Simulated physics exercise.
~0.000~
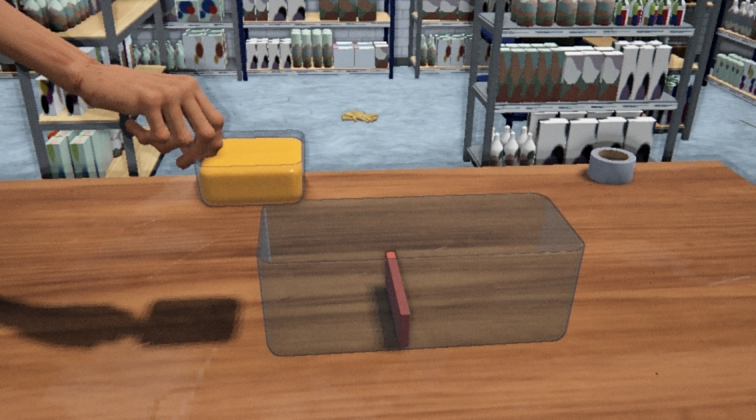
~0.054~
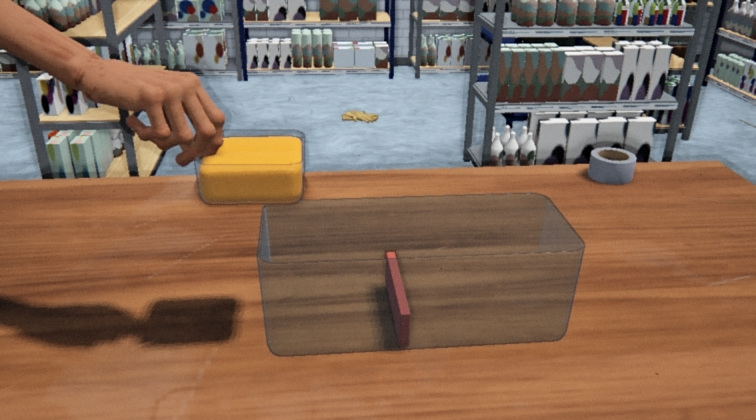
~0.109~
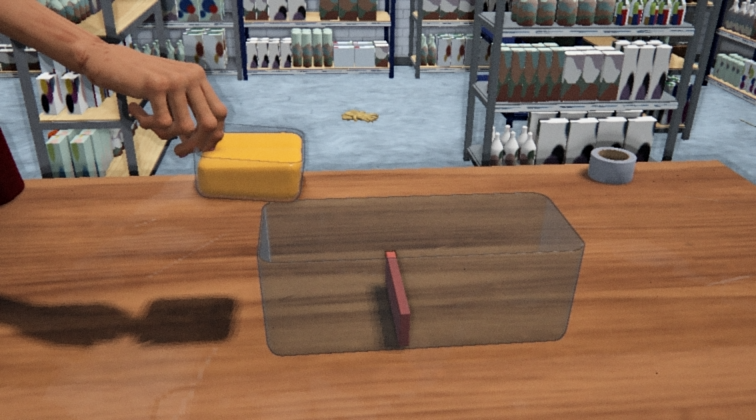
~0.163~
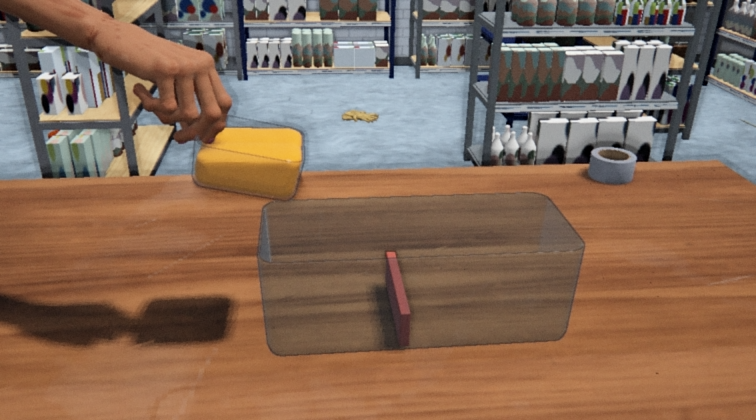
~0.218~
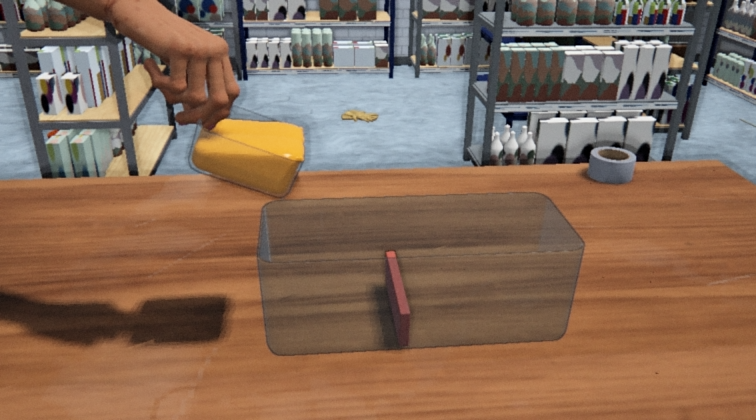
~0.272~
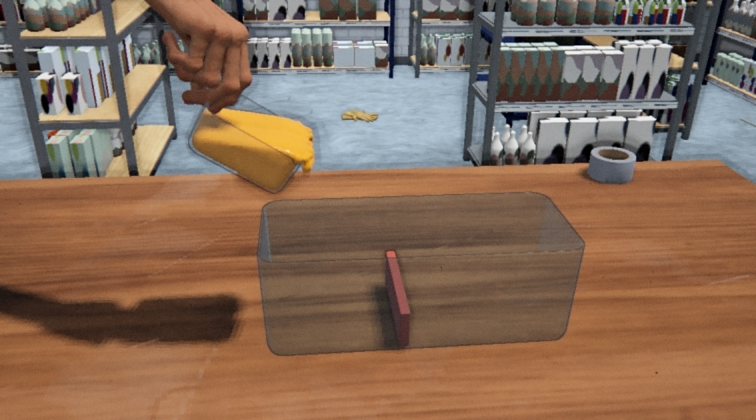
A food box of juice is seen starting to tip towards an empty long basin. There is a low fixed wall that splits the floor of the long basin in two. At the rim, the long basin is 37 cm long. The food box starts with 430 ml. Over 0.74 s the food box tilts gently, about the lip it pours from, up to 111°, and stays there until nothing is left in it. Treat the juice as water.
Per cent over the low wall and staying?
45 per cent.
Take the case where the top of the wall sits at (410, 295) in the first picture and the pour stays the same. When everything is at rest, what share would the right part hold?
Around 30 %, I'd say.
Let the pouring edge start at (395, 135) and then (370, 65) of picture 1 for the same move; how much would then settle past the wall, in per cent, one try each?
Around 95 per cent first, around 90 per cent next.
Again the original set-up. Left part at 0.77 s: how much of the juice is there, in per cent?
50 %.
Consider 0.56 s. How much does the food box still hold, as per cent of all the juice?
Roughly 12 %.
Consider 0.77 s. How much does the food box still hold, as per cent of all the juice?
Roughly 0 percent remains.
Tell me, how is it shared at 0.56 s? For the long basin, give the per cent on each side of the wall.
I'd say about 36 left and about 0 right.
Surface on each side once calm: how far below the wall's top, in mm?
Noted: Left near 38 mm, right near 42 mm.
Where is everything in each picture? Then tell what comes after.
In the first frame, tilt 0°; pouring edge (303, 148); surface from (204, 154) to (302, 151); the long basin's rim runs from (261, 232) to (565, 221); the wall's top is at (397, 282).
In the second frame, tilt 1°; pouring edge (304, 148); surface from (204, 153) to (302, 150).
In the third frame, tilt 6°; pouring edge (303, 148); surface from (202, 148) to (301, 146).
In the fourth frame, tilt 13°; pouring edge (303, 148); surface from (201, 142) to (302, 143).
In the fifth frame, tilt 22°; pouring edge (302, 148); surface from (199, 132) to (301, 139); 4 per cent is over the edge.
In the sixth frame, tilt 33°; pouring edge (302, 148); surface from (198, 121) to (297, 134); 9 per cent is over the edge.
Then, 0.56 s in, the tilt is 96° and 12 per cent is still to pour, 37 is left of the wall and 0 right of it.
Then, 0.77 s in, the tilt is 111° and 0 per cent is still to pour, 49 is left of the wall and 47 right of it.
Then, 1.00 s in, the tilt is 111° and 0 per cent is still to pour, 53 is left of the wall and 45 right of it.
Then, 1.24 s in, the tilt is 111° and 0 per cent is still to pour, 53 is left of the wall and 45 right of it.
Finally, 53 per cent lies left of the wall, 45 right of it and 1 outside.
